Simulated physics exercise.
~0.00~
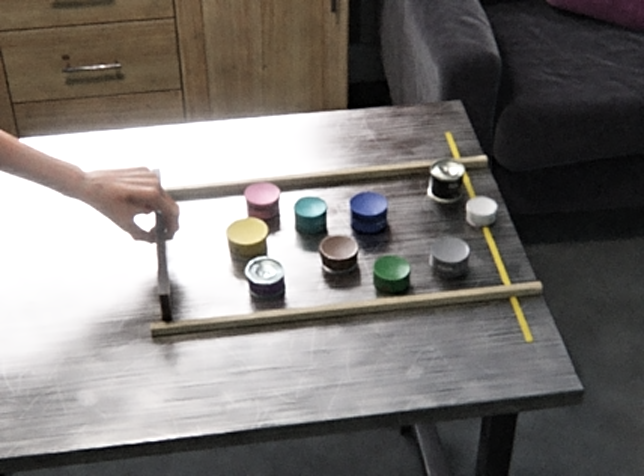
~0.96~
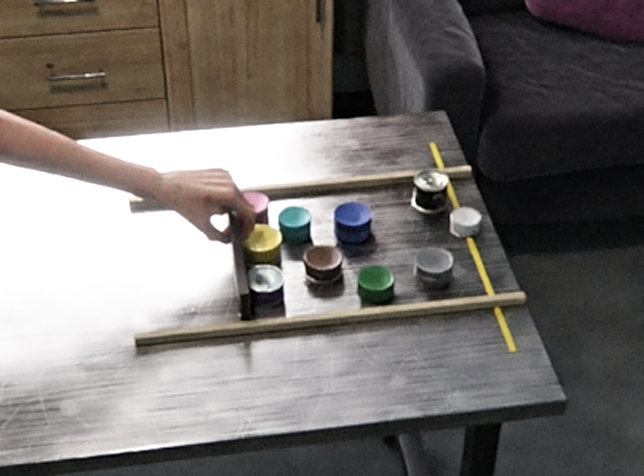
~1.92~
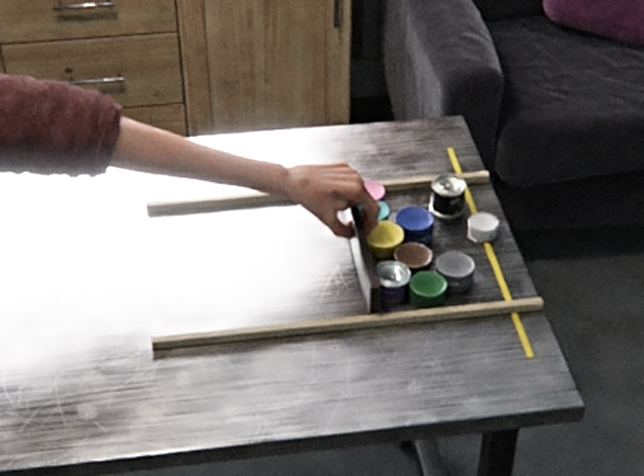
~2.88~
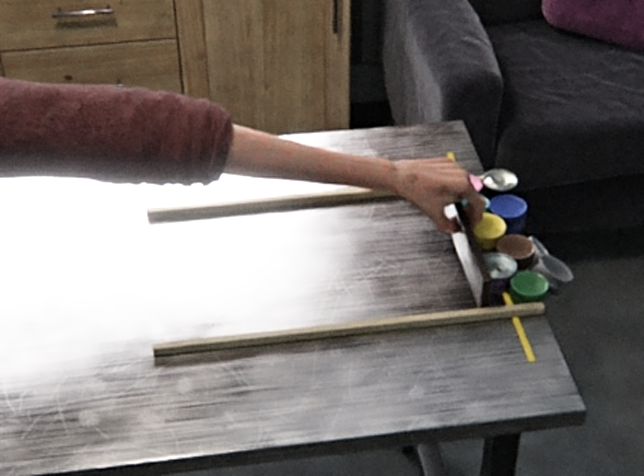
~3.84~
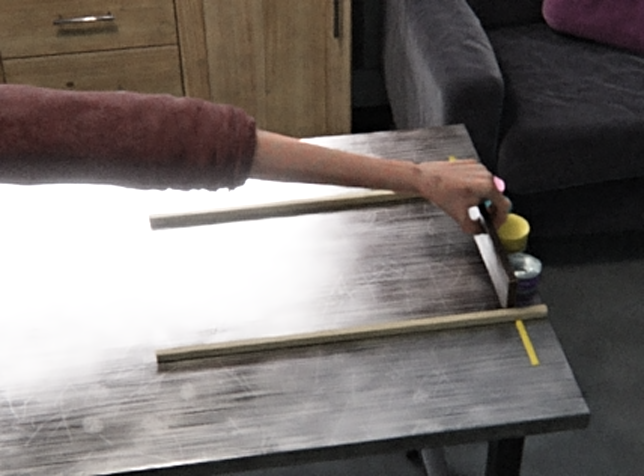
The video shows a hand pushing an upright board rightward between two wooden rails on a table, gathering small colourful pots and shoving them past a yellow tape to the edge, where most drop out of view, leaving a yellow pot and another small pot beside the board.
